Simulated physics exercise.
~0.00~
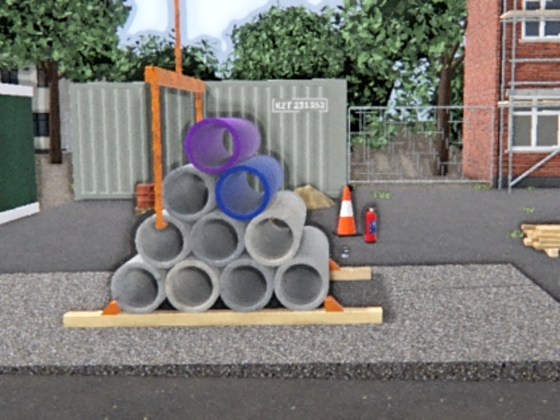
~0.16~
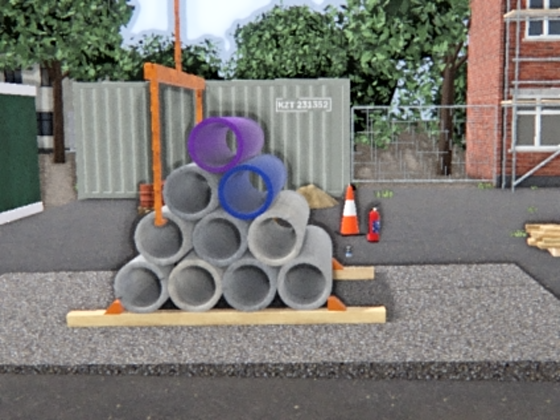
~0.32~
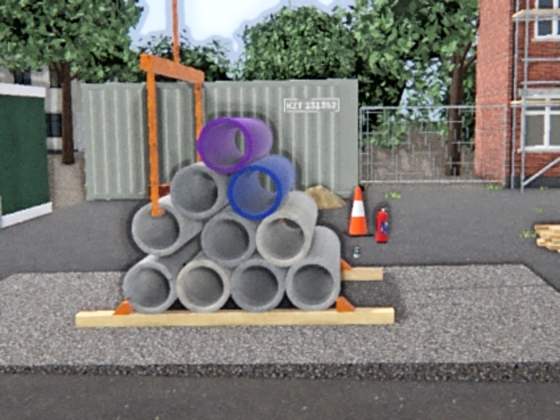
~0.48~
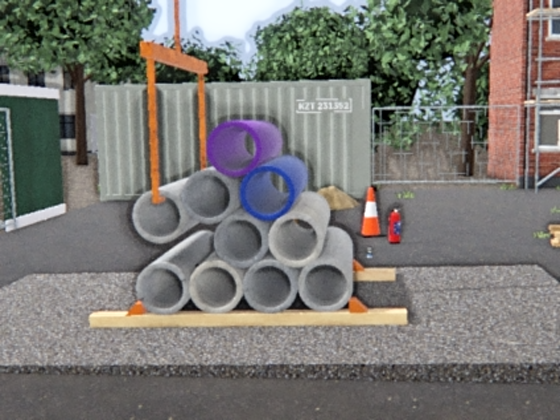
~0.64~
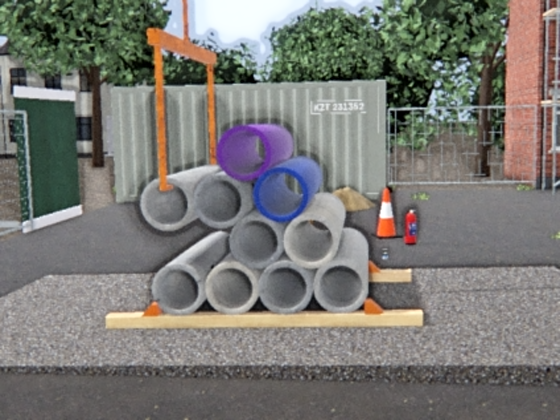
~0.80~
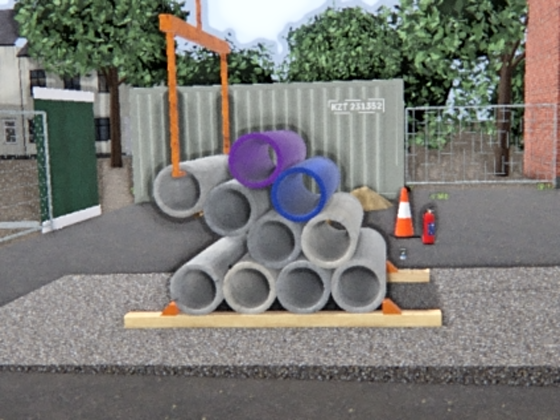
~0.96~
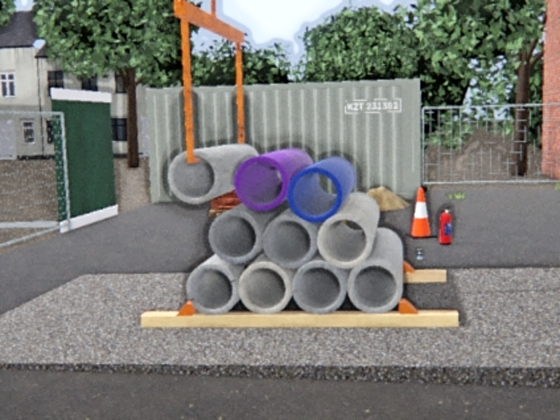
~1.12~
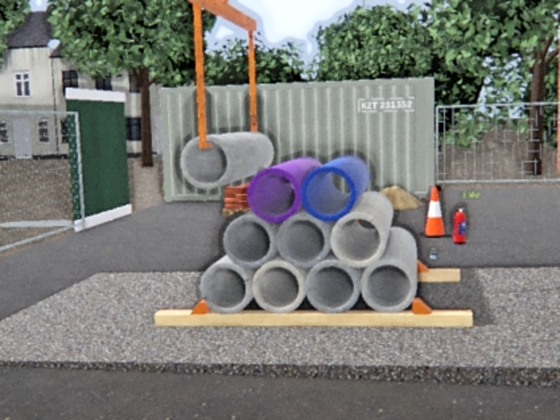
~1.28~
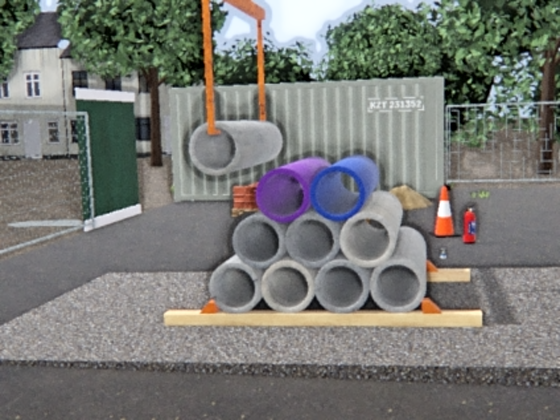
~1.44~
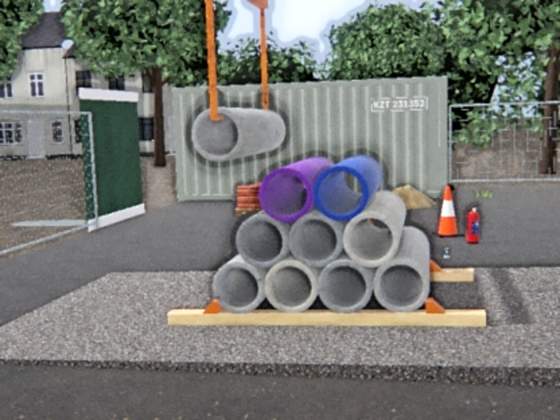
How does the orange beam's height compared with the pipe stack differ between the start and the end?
At the start the beam's crossbar is only a little above the top of the stack. By the end it has risen far above the stack, almost out of view at the top, with a pipe hanging from it.
